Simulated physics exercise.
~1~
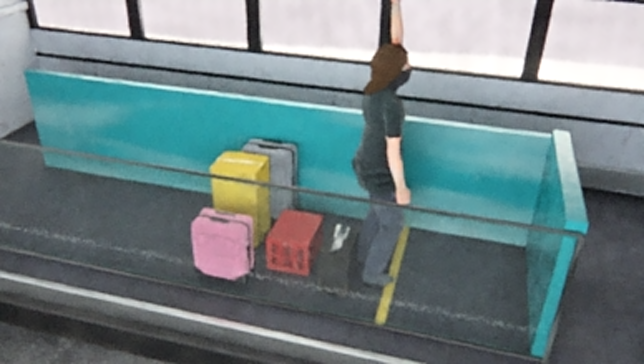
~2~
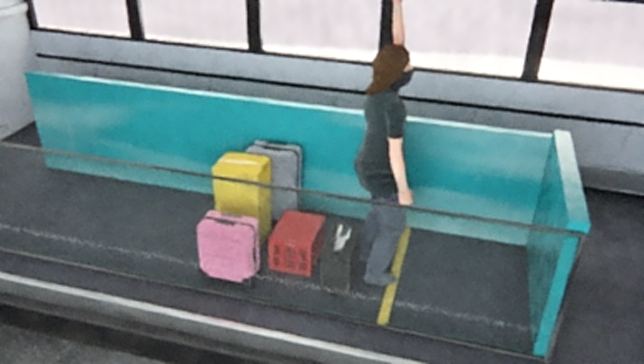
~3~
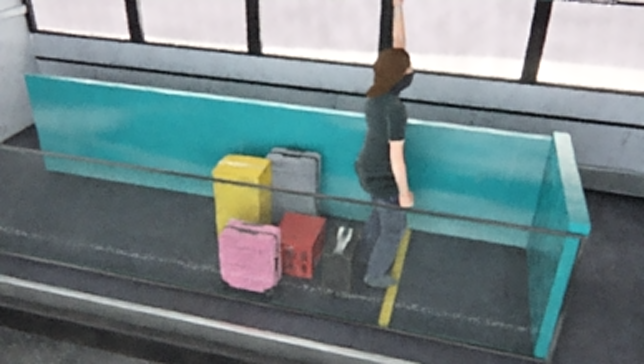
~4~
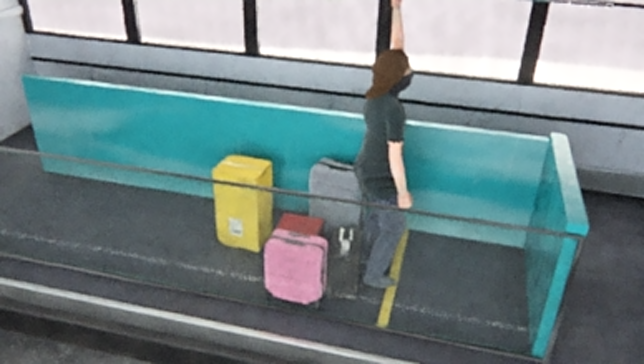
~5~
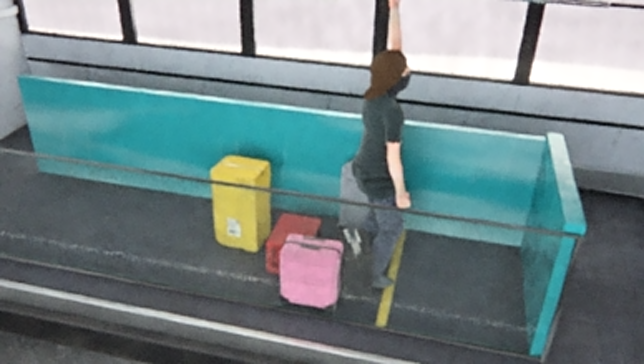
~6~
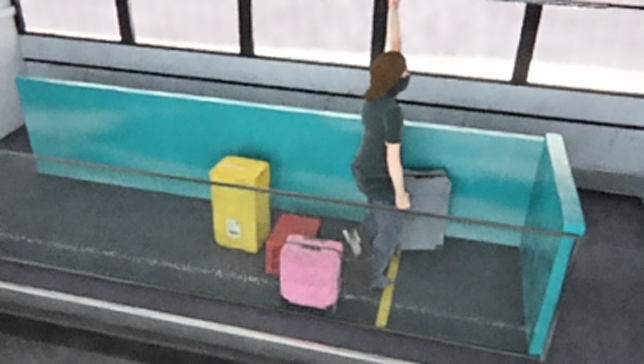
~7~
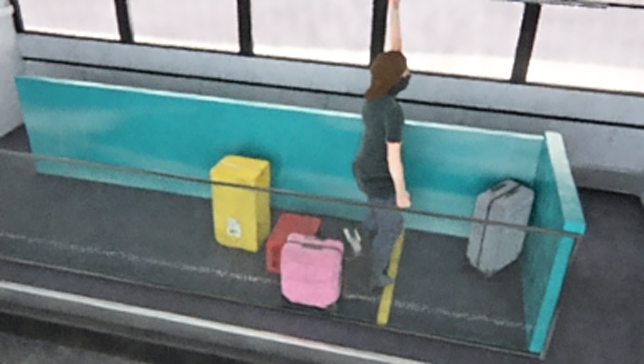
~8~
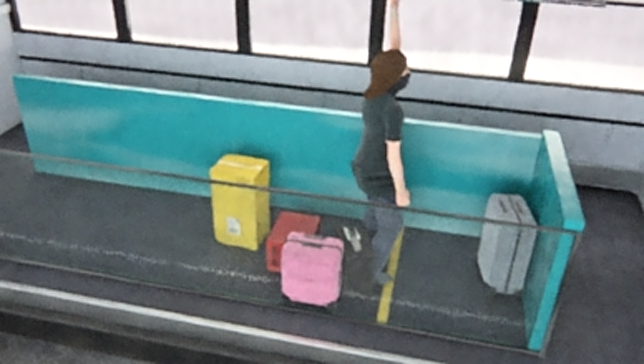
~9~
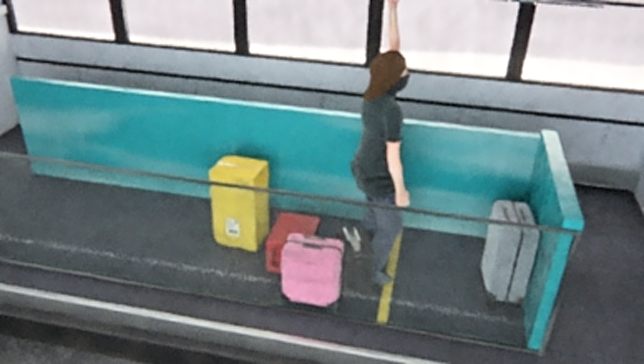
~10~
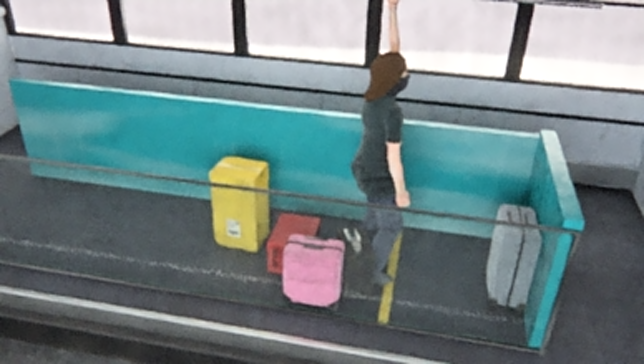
In a tram bay with teal side panels, seen from above at an angle, a dark-haired traveller stands with one arm raised, feet planted by a yellow floor line. To the left stand a tall yellow bag, a big grey wheeled case behind it, a small pink case, a red crate and a dark item by the legs. The grey and pink cases roll right, the pink passing in front of the crate. The pink case stops short of the line, while the grey passes behind the traveller and crosses it. The grey case finally settles upright near the right-hand panel, the others remaining left of the line.
